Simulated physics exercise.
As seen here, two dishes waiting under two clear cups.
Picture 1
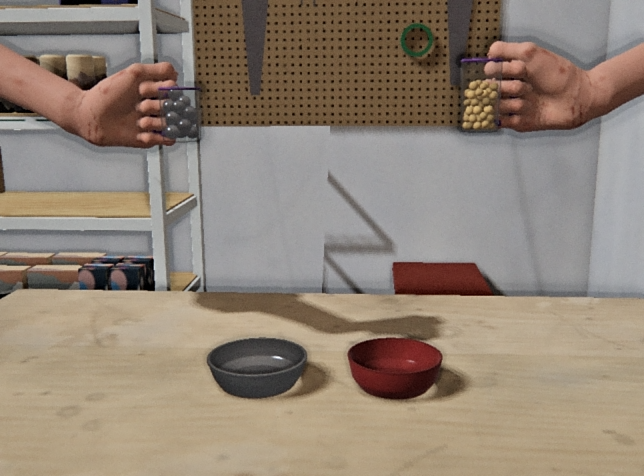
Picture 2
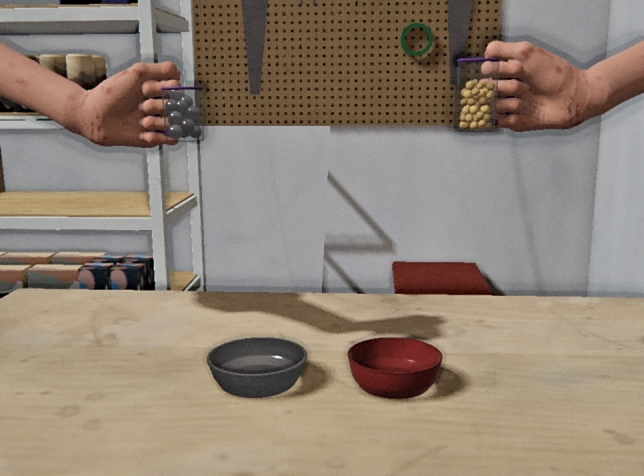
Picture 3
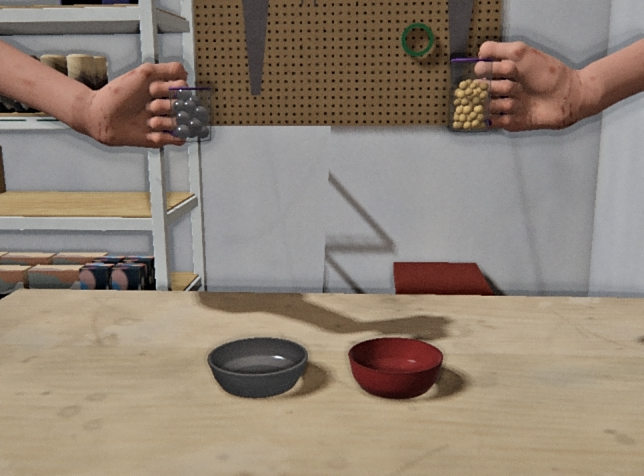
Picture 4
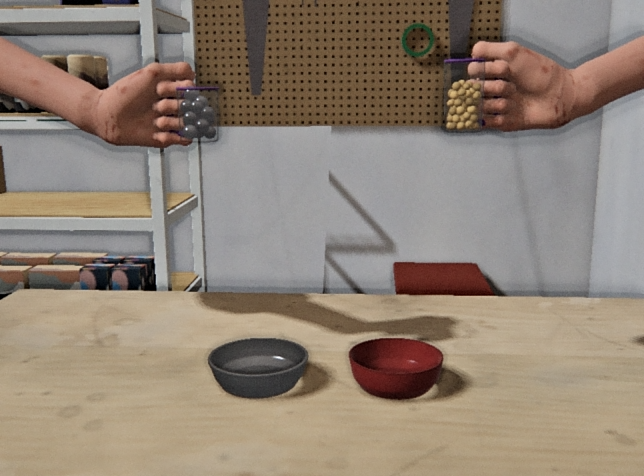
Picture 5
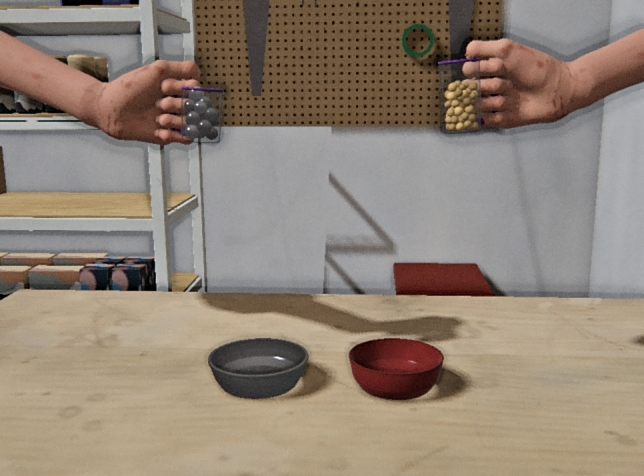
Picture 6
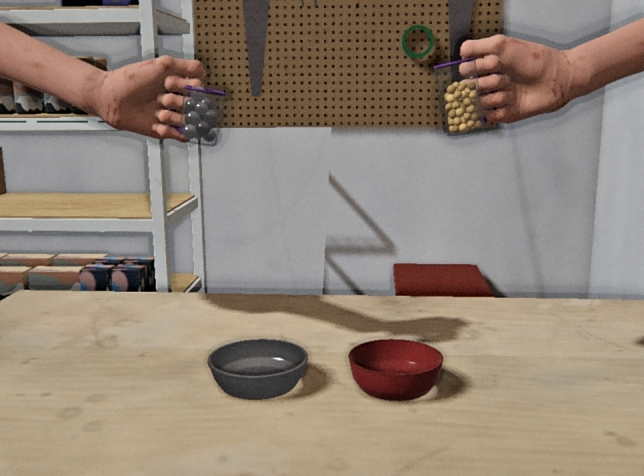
To begin with, two hands hold small clear containers, grey balls on the left and dried chickpeas on the right, high above a grey dish and a red dish on a wooden table. The hands move slightly inward, then both containers tilt a little while the dishes stay still.
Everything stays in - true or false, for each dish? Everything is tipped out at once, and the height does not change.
Left dish: False. Right dish: False.
Then, 0.41 s later than the last frame, left, every one still in the cup; right, every one still in the cup.
Then, 0.92 s later than the last frame, left, every one still in the cup; right, every one still in the cup.
Then, 1.48 s later than the last frame, left, roughly a third still in the cup, roughly two thirds in the air; right, every one still in the cup.
When it is over, left, roughly a third in the dish, roughly two thirds outside the dish; right, the larger part in the dish, roughly a quarter outside the dish.
